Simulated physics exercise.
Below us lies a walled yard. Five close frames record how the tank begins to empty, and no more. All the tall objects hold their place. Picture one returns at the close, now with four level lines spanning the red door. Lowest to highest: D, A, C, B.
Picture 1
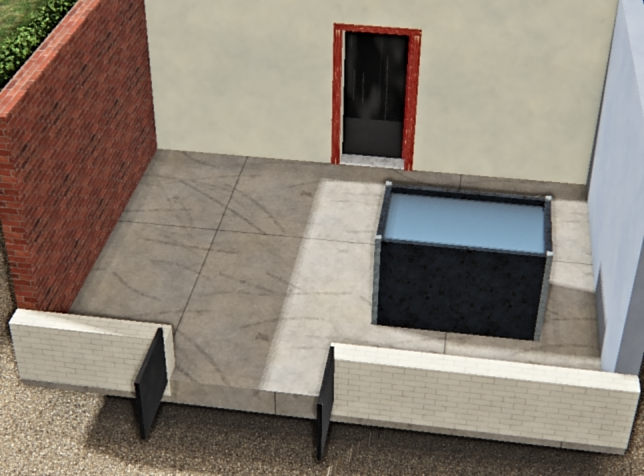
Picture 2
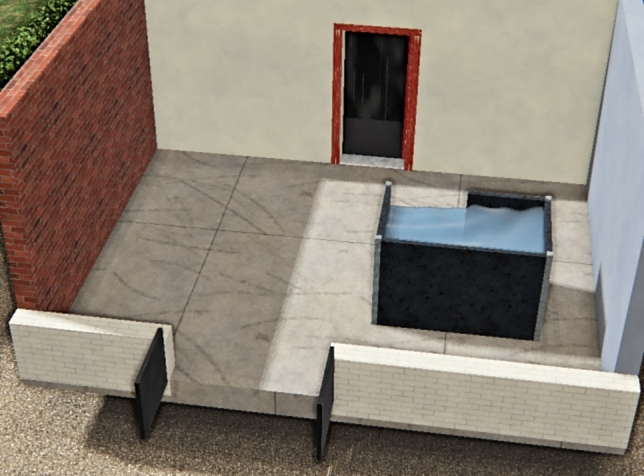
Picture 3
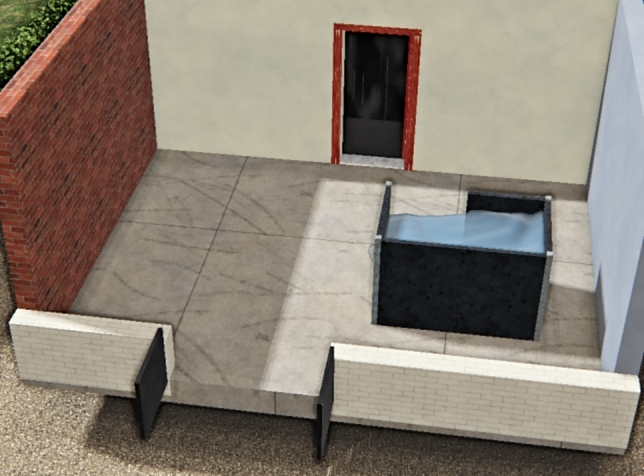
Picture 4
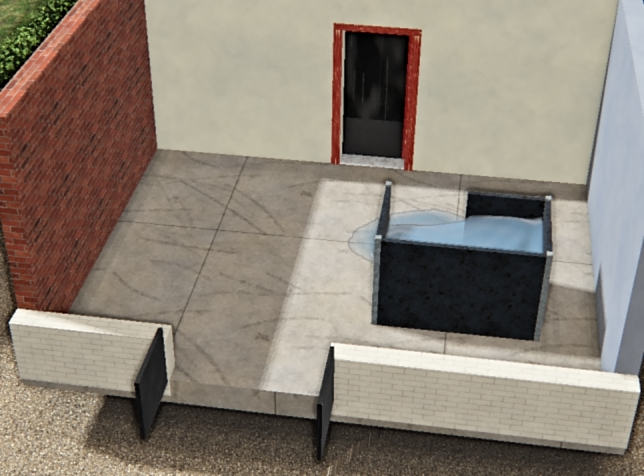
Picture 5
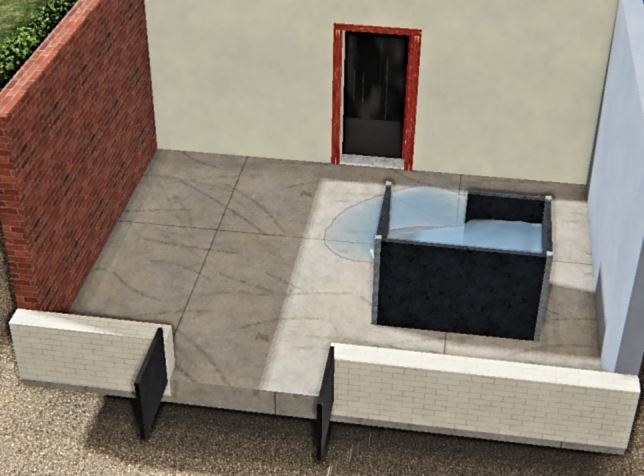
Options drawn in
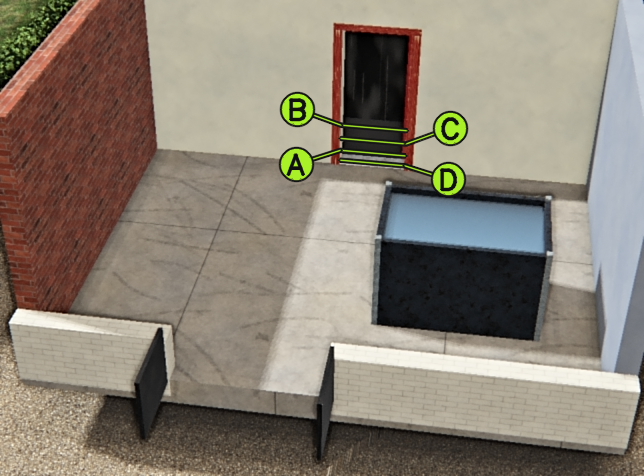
We see a walled yard with a red-framed doorway and a dark tank of still water; part of the tank's back side opens, the water inside sinks unevenly, and a shallow sheet spreads across the paving behind and left.
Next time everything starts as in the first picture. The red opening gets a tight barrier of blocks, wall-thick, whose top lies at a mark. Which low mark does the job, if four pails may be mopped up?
The limit is C.
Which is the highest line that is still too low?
It is A.
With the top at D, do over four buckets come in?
Yes.
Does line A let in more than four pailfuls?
Yes, that goes wrong.
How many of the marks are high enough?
Two of them.
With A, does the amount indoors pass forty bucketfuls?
No.
On the marked copy, A at (372, 153); B at (373, 127); C at (373, 141); D at (372, 162); from the bottom up D, A, C, B.
With A, about 12 bucketfuls get in.
With B, nothing gets over.
With C, a bucket or two gets in.
With D, dozens of bucketfuls pour in.
